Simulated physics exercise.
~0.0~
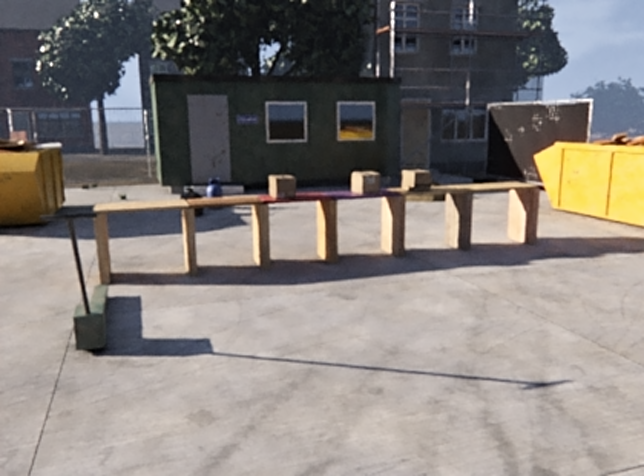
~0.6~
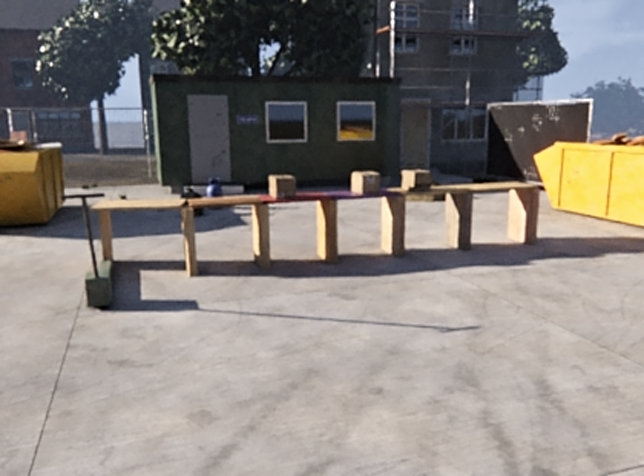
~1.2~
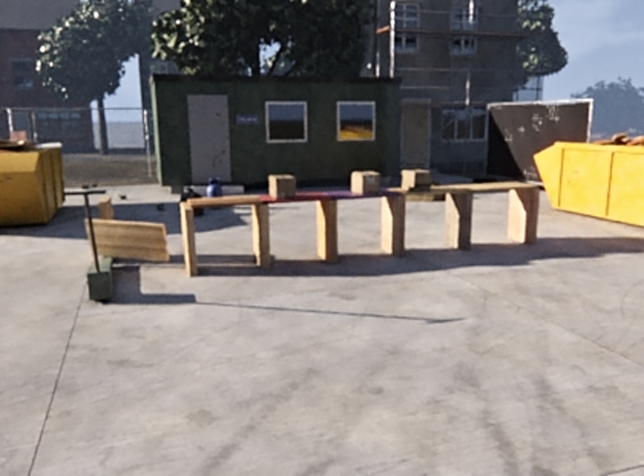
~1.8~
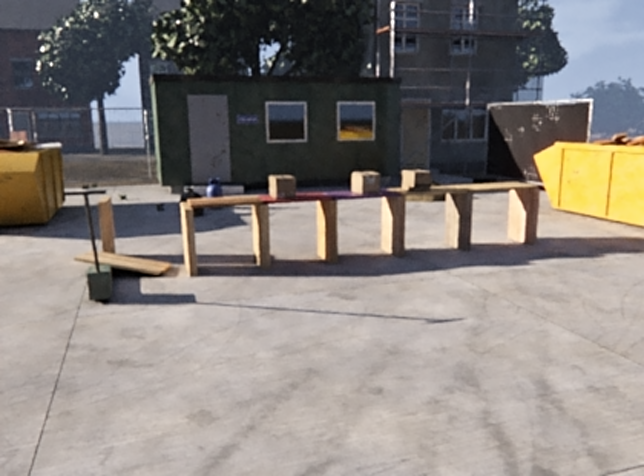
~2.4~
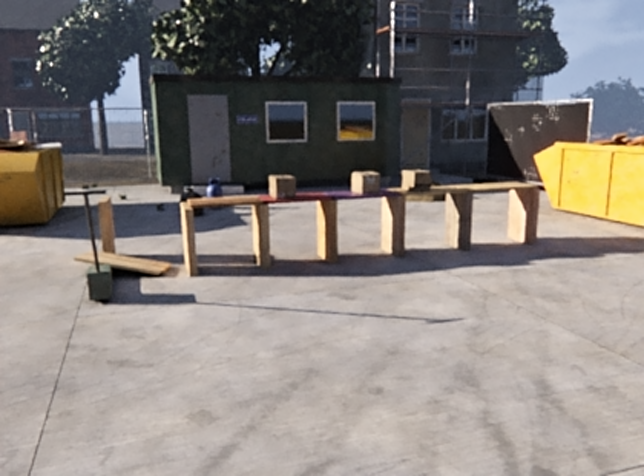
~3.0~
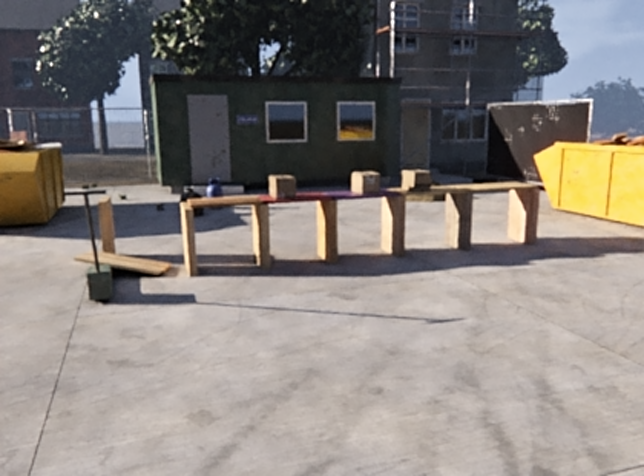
A dark green jack with a tall thin handle slides away from the viewer across a sunlit concrete yard, toward the left end of a long, low row of wooden boards propped on upright timber slabs. Three cartons sit on the boards, near purple and red sections, with a green cabin behind and yellow skips at either side. The jack reaches the end upright and stops. The leftmost board drops, tipping over as it falls, and comes to rest low on the ground beside the jack. The uprights, the cartons and the coloured boards stay in place.
